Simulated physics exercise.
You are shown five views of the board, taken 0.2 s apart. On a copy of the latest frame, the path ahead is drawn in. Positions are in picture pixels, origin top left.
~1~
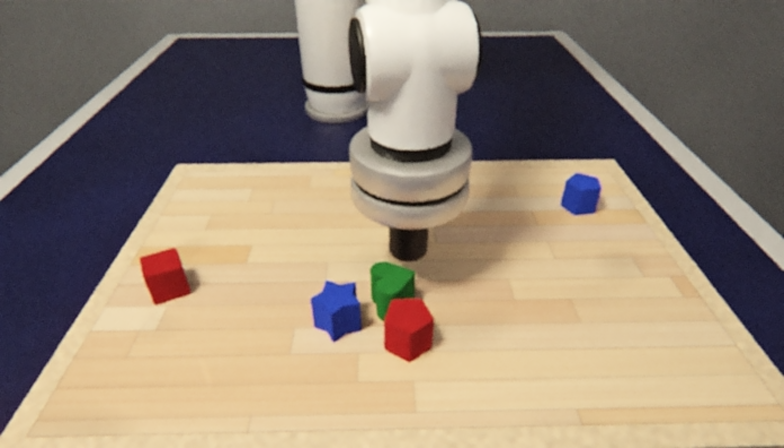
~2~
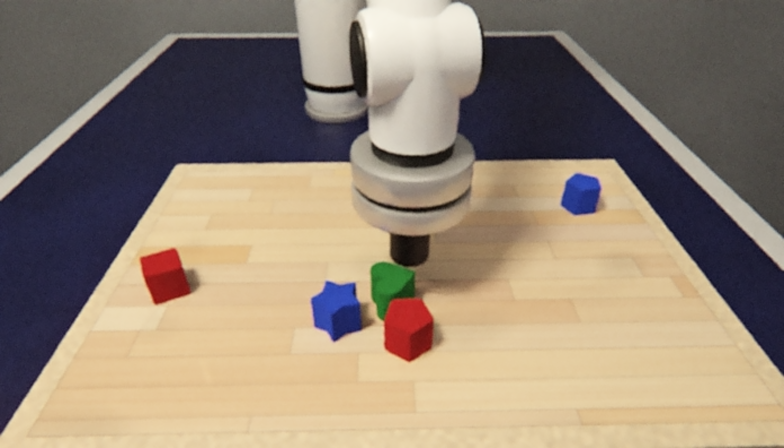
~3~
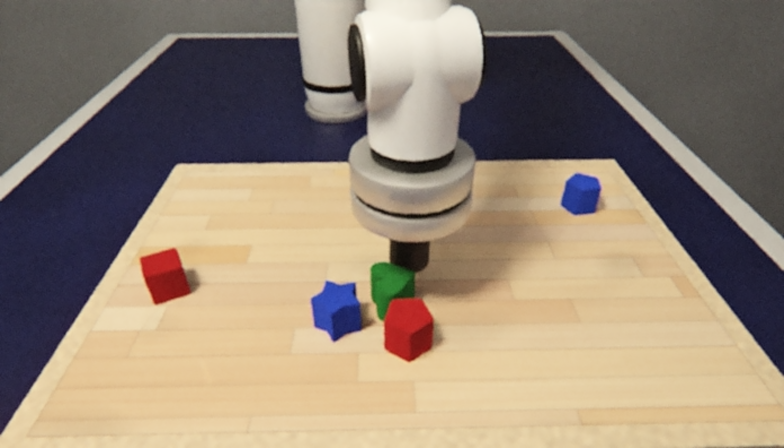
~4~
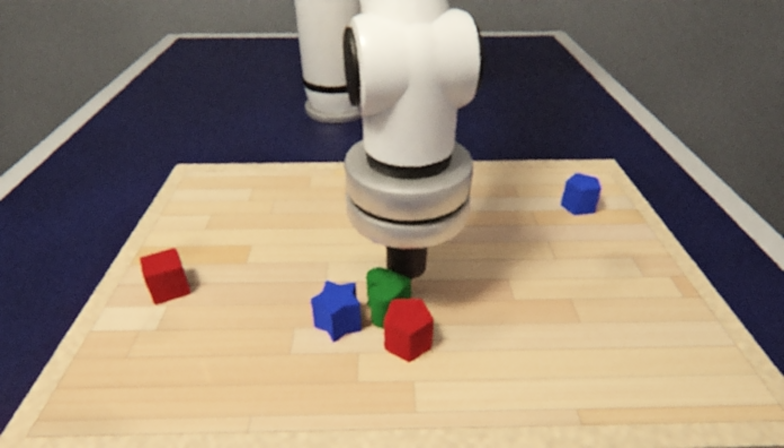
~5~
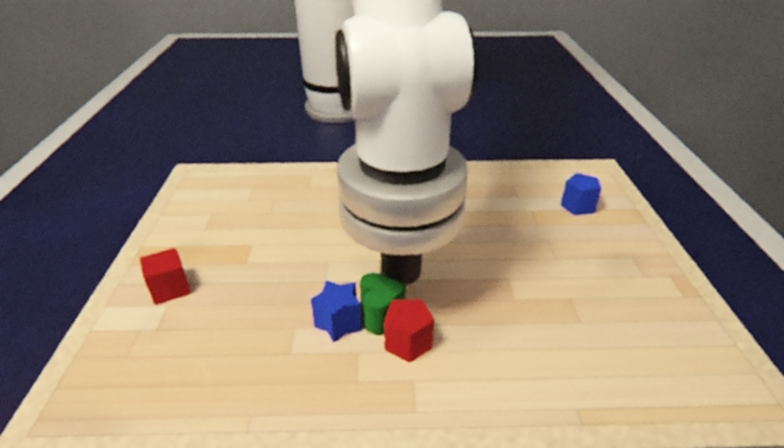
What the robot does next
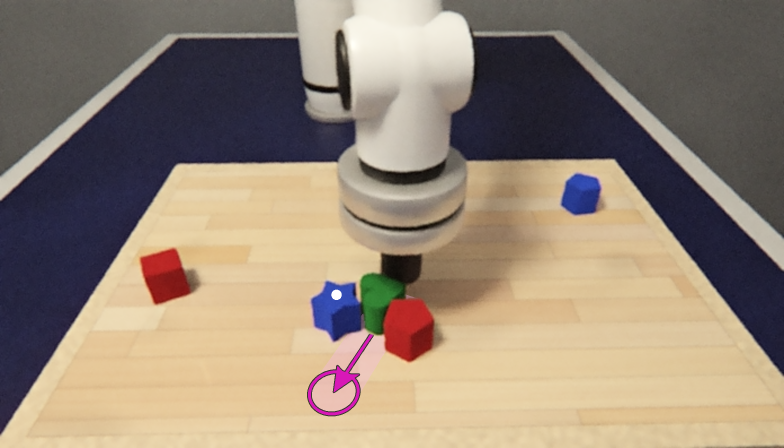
White robot arm easing its black stick toward the viewer and nudging a green block slightly nearer between blue and red blocks.
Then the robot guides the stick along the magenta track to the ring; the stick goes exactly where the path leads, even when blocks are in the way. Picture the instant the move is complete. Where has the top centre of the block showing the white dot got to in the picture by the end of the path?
It ends at (311, 307).
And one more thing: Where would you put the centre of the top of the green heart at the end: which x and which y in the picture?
I'd place it at (284, 383), taking the centre of its top.
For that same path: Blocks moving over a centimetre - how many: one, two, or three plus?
It displaces three or more.
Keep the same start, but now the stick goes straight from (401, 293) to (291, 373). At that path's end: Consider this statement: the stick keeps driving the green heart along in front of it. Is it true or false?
Answer: False.
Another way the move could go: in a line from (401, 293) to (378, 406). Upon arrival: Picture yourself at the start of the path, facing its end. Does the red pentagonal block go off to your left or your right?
Answer: Left.
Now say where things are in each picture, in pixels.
The first picture shows lower end of the stick at (408, 250), tops of blocks, blue star block at (337, 295), green heart at (391, 276), red pentagonal block at (408, 314).
The second picture shows stick at (409, 255), blocks as before.
The third picture shows stick at (409, 261), blocks as before.
The fourth picture shows stick at (406, 267), green heart at (386, 282).
The fifth picture shows stick at (401, 272), blue star block at (337, 295), green heart at (380, 288), red pentagonal block at (409, 314).
The drawn path runs from (401, 293) directly to (334, 392); the dot is on the blue star block.
What follows on the original path. One third of the way, stick at (380, 301); blue star block at (317, 303), turned 25° clockwise; green heart at (351, 318), turned 15° clockwise; red pentagonal block at (410, 320), turned 15° anticlockwise.
Two thirds of the way, stick at (356, 334); blue star block at (311, 307), turned 55° clockwise; green heart at (319, 351), turned 25° clockwise; red pentagonal block at (407, 329), turned 60° anticlockwise.
At the end, stick at (331, 371); blue star block at (311, 307), turned 55° clockwise; green heart at (284, 383), turned 35° clockwise; red pentagonal block at (407, 329), turned 60° anticlockwise.
